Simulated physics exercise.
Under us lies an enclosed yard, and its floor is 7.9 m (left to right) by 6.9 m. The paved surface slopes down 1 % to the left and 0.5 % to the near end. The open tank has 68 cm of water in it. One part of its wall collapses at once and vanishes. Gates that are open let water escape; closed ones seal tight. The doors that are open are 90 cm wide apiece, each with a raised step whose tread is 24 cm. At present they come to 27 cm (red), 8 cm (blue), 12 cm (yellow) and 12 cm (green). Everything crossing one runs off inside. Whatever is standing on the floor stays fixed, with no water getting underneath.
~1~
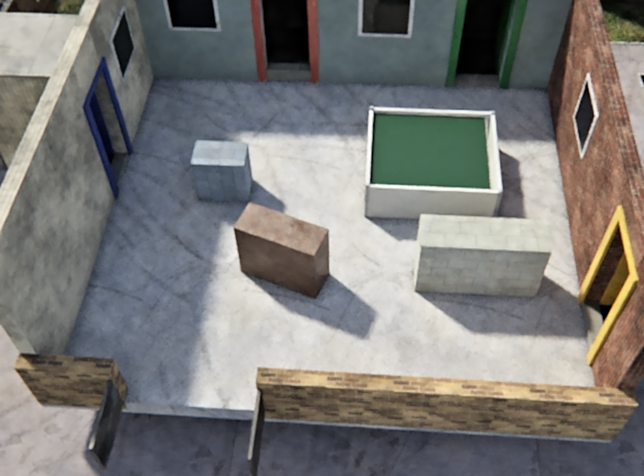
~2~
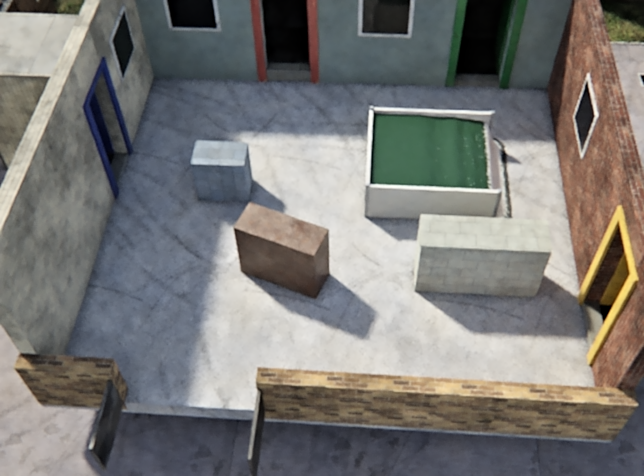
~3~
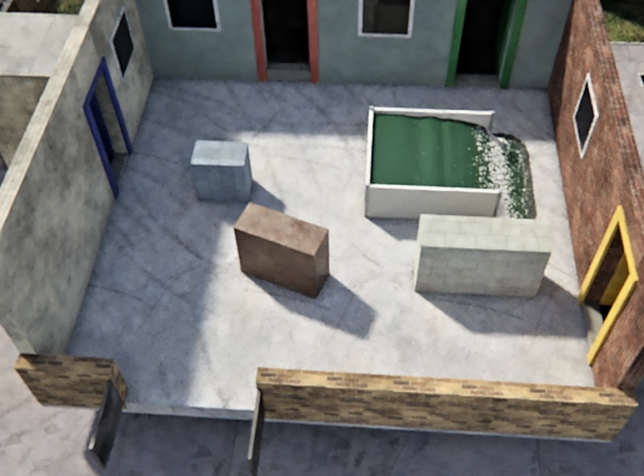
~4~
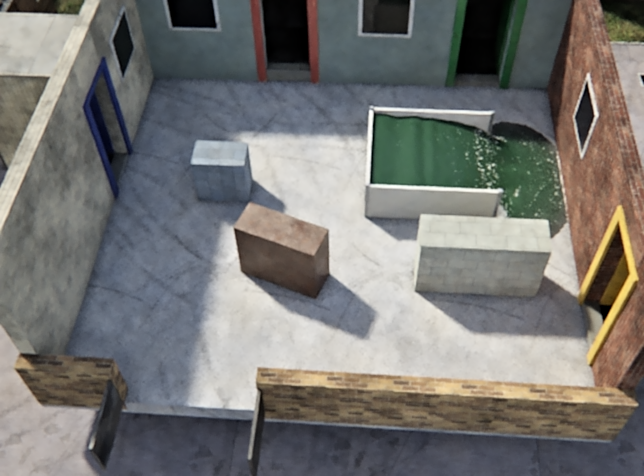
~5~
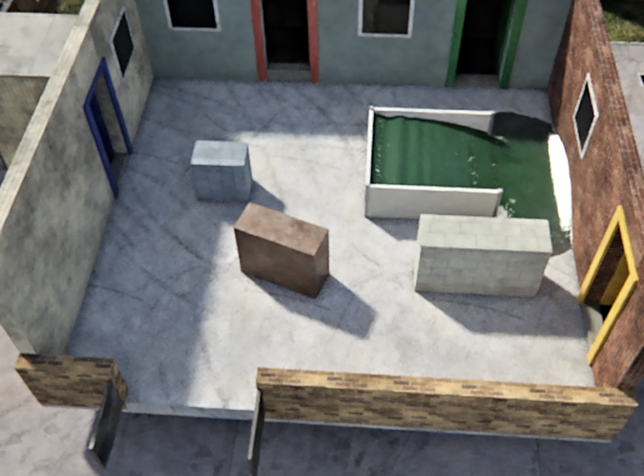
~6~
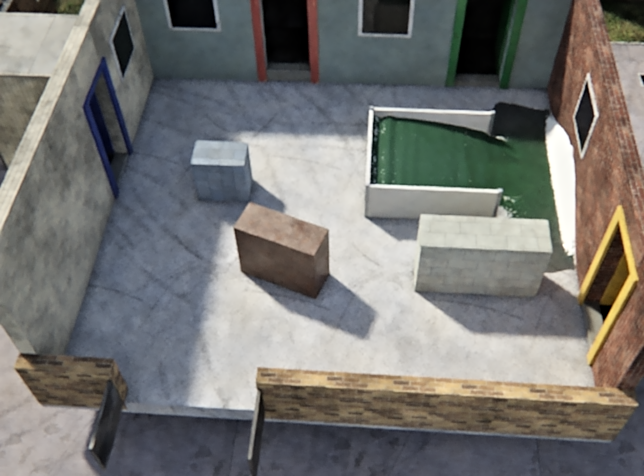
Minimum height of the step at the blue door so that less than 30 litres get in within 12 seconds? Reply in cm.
Roughly 6.5 cm.
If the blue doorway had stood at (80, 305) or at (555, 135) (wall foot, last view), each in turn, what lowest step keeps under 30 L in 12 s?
Minimums: About 7.5 cm and 25 cm.
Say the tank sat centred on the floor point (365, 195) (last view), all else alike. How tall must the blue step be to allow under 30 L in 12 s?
I'd put it at close to 6.5 cm.
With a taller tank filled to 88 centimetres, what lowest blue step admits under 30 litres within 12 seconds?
Roughly 9.0 centimetres.
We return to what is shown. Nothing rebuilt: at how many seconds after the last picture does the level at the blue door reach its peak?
Roughly at 5.0 s.
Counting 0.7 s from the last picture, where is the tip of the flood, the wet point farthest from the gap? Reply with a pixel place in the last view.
Lab note: Front tip approx. at (579, 346).
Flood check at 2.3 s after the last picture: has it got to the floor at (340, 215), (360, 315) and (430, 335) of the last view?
So the three spots come out spared, spared, spared, in that order.
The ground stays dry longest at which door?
Door: Blue.
Then, 0.7 s after the last picture water covers 10 % of the floor, deepest (48 cm) near (554, 185); it has not reached the blue door.
Then, 2.3 s after the last picture water covers 35 % of the floor, deepest (37 cm) near (589, 413); it has not reached the blue door.
Then, 11.3 s after the last picture water covers 95 % of the floor, deepest (12 cm) near (57, 383); 7 cm at the blue door, 11 litres in over its 8 cm step.
At the blue door as built, the water peaked near 11 cm, 4.9 s after the last picture.
With a step of 5 cm, 54 litres would have come in within the 12 s; with 7 cm, 21 litres. So under 30 litres takes about 6.5 cm.
